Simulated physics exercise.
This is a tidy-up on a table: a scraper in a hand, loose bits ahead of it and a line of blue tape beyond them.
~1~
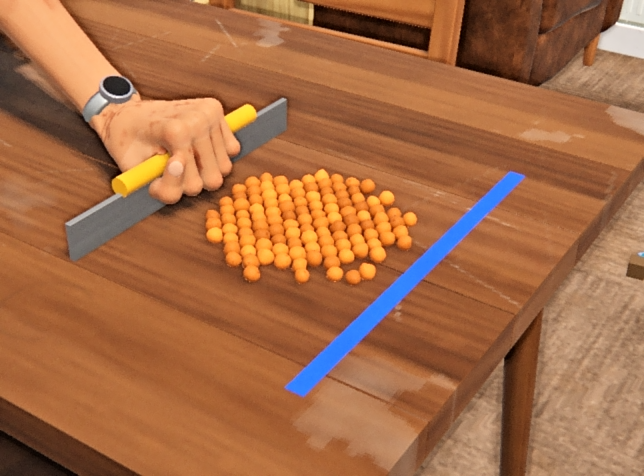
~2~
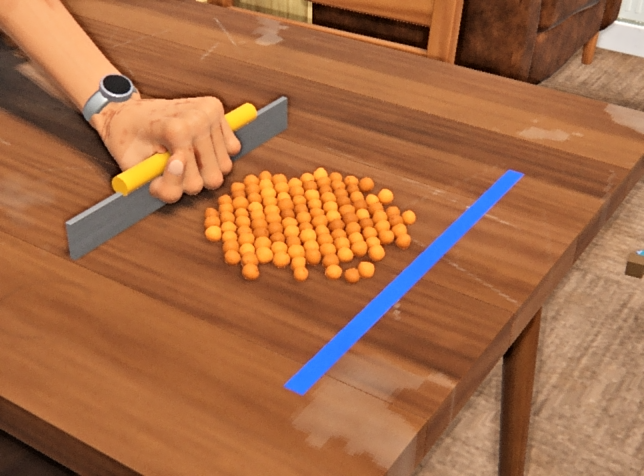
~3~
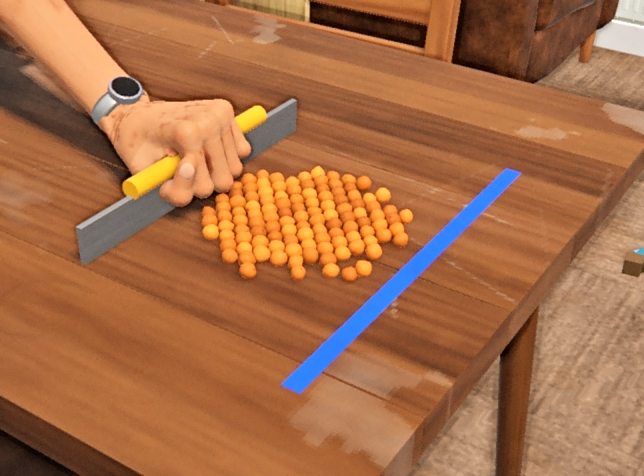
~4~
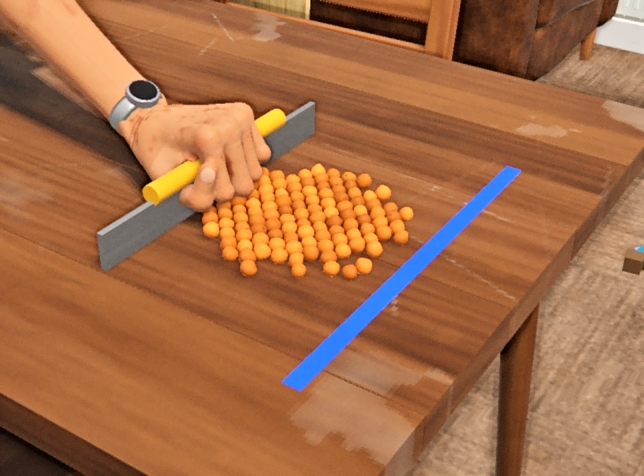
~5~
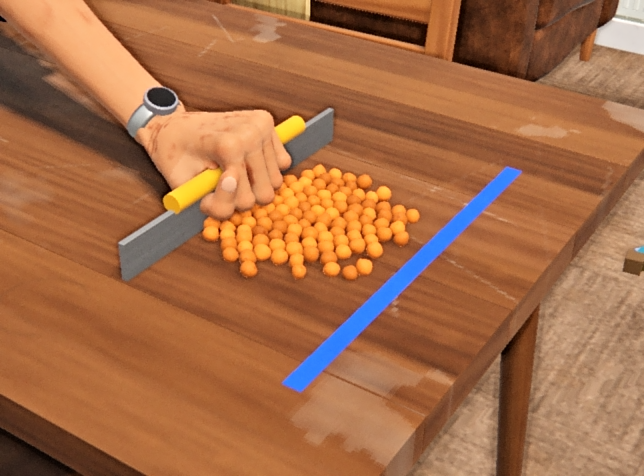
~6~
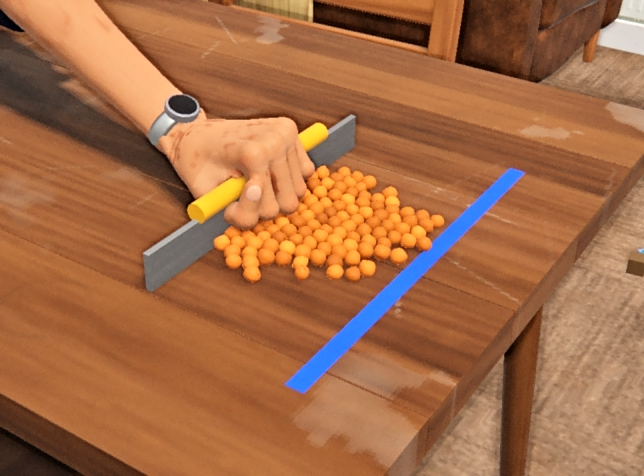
A hand gripping a gray scraper by its yellow handle rests on a wooden table, behind a heap of small orange balls. It then slides the scraper rightward into the heap, bunching the balls together and pushing the leading ones up near the strip of blue tape.
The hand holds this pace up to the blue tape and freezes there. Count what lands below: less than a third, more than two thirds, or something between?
It pushes less than a third off the end.
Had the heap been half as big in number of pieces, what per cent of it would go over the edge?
Close to 0 per cent.
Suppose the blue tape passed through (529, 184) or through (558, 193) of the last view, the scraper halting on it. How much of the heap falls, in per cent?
The first gives 40 %, the second 70 %.
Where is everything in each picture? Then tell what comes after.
Scraper near (87, 231), at rest; blue tape near (509, 182), about a palm's width from the edge; edge at (522, 307); the heap near (305, 221), coated peanuts, in the first frame.
Scraper near (88, 229), in the second frame.
Scraper near (98, 234); the heap near (301, 218), in the third frame.
Scraper near (119, 240), in the fourth frame.
Scraper near (140, 249); the heap near (309, 218), near a third pushed along, in the fifth frame.
Scraper near (164, 260); blue tape near (509, 179); edge at (522, 304); the heap near (321, 220), the bulk pushed along, in the sixth frame.
Shortly afterwards, scraper still moving, near (346, 204); heap all on the table, its front near (495, 258).
Next, scraper stopped at the blue tape; heap a little over the edge.
Some moments later, scraper stopped at the blue tape; heap near a quarter over the edge.
In the end, scraper stopped at the blue tape; heap near a quarter over the edge.
